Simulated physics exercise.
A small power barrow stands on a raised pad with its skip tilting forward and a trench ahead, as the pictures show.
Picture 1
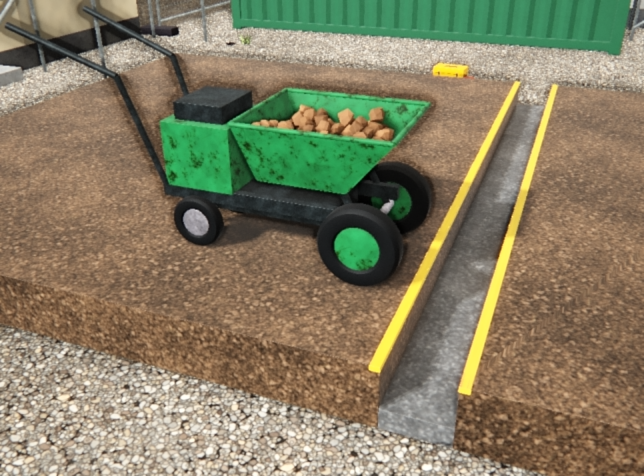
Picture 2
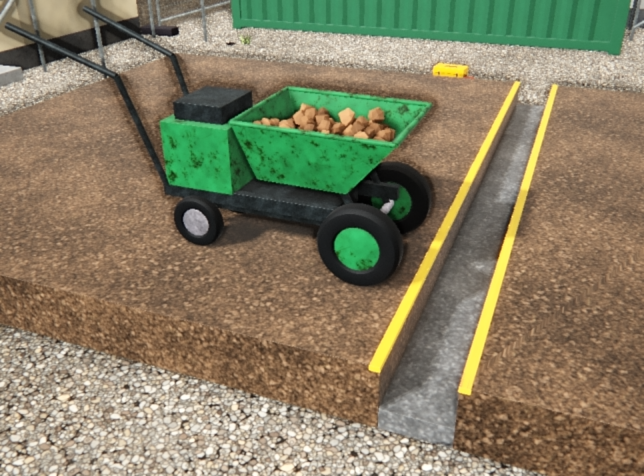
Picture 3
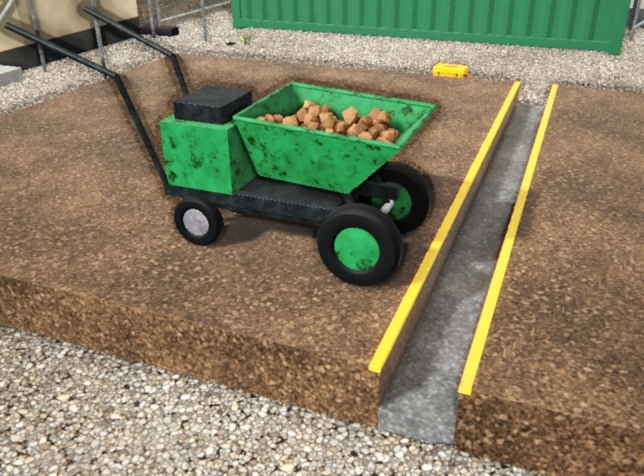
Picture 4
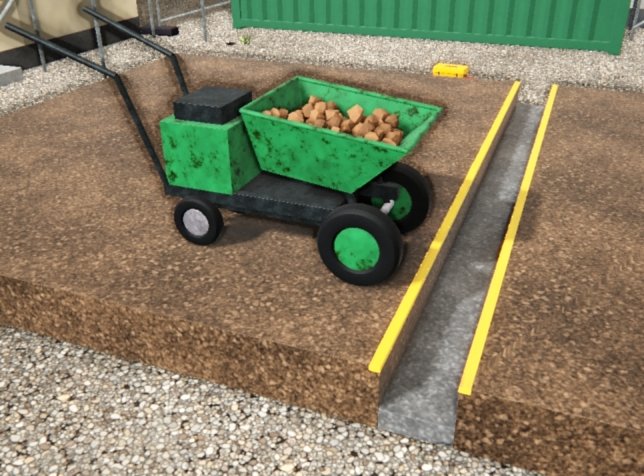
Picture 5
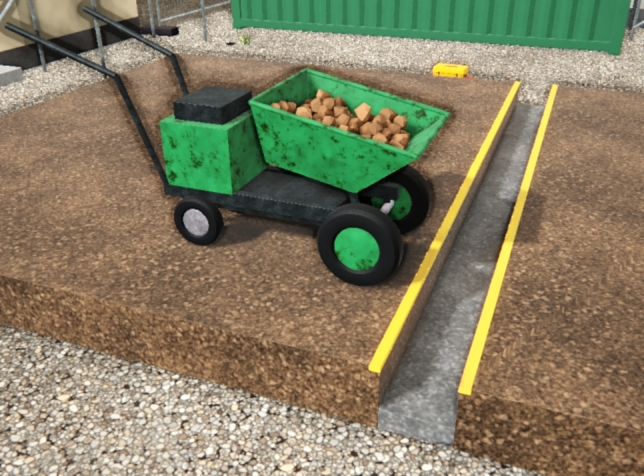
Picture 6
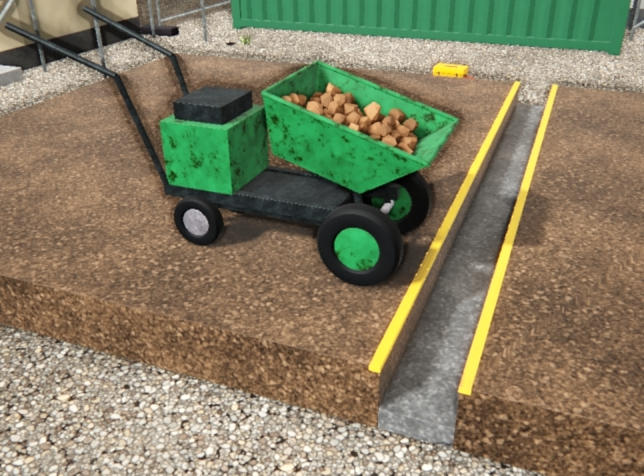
We see a green power barrow loaded with brown clods standing still beside a yellow-edged trench; its skip is level at first, then gradually tilts forward to the right, its rear rising while the clods stay inside.
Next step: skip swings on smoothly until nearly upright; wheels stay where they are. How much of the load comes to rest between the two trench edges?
I expect the load to largely stay out of the trench.
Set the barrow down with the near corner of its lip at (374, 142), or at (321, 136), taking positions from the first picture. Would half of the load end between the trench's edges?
So the first stop would give short of the halfway mark, while the second would give past the halfway mark.
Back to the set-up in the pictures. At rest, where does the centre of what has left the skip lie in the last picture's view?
Around (563, 286).
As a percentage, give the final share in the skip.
That comes to about 0 per cent or so.
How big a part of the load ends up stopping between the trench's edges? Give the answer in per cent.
It comes to 10 per cent or so.
Just after the last frame, skip tipped steeply; every one in the skip.
A moment on, skip tipped right over; the larger part in the skip; just a few in or heaped over the trench; about a tenth beyond it; just a few falling.
Further on, skip tipped right over; about a tenth in the skip; just a few in or heaped over the trench; the larger part beyond it.
When it is over, skip tipped right over; about a tenth in or heaped over the trench; almost all beyond it.
